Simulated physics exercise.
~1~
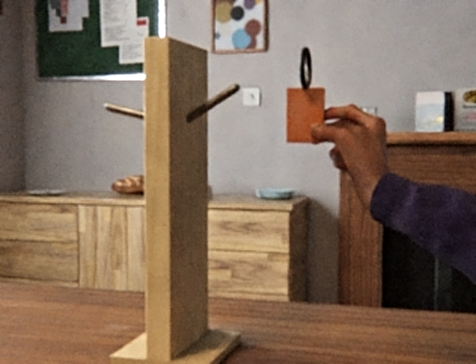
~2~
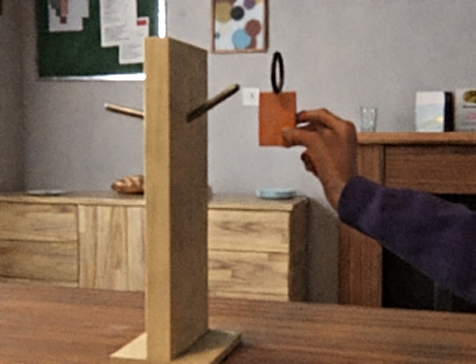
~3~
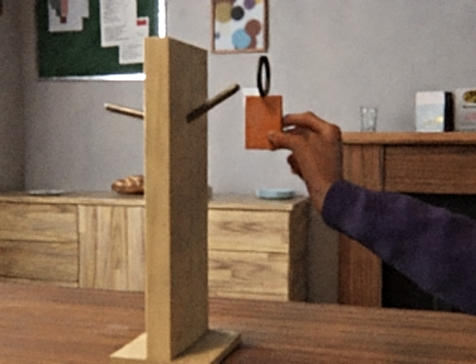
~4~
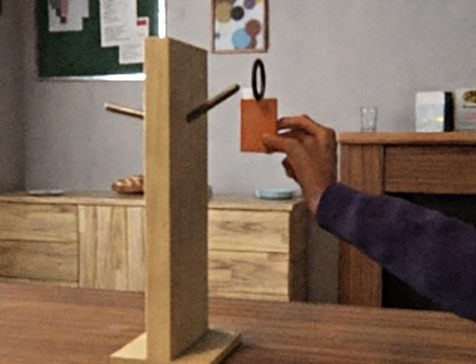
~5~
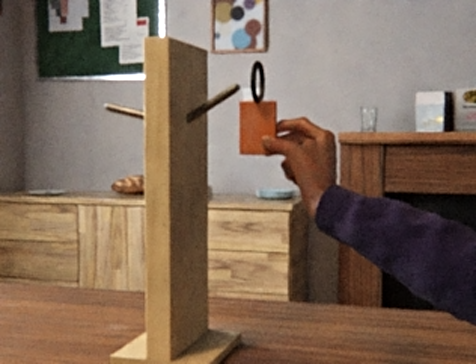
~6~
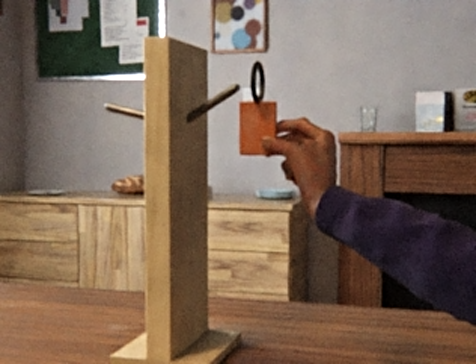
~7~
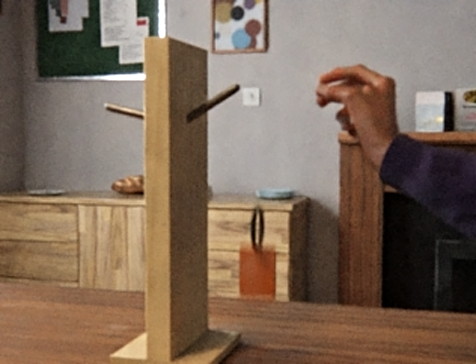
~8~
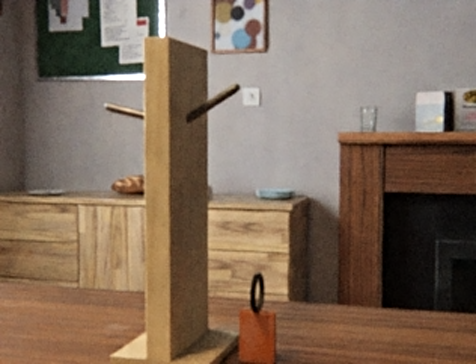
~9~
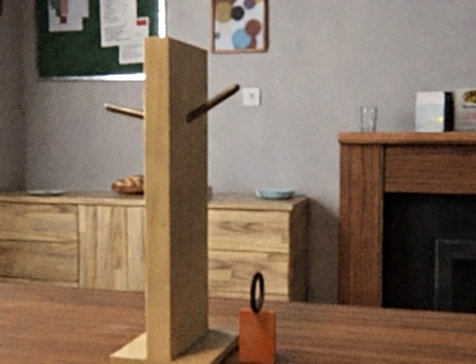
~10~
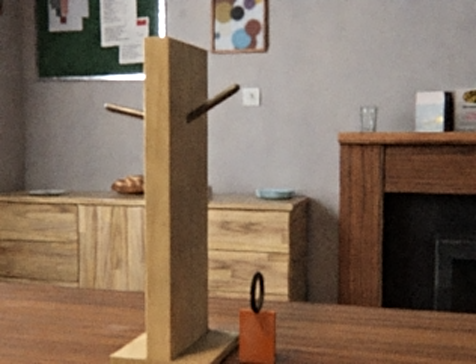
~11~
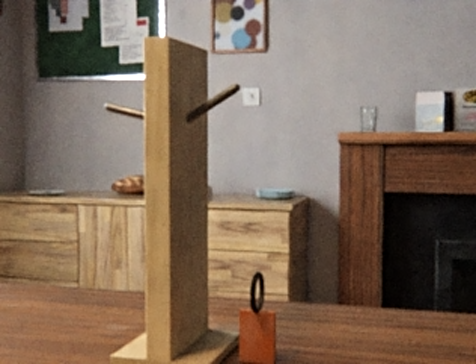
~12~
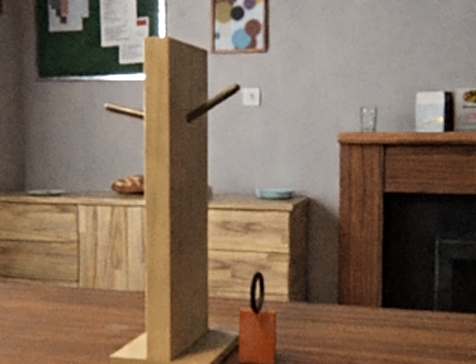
We see a hand move an orange tag with a black ring left toward a peg on a wooden stand and hold it there. The hand lets go and draws back, and the tag drops to the table, staying upright beside the stand's base.
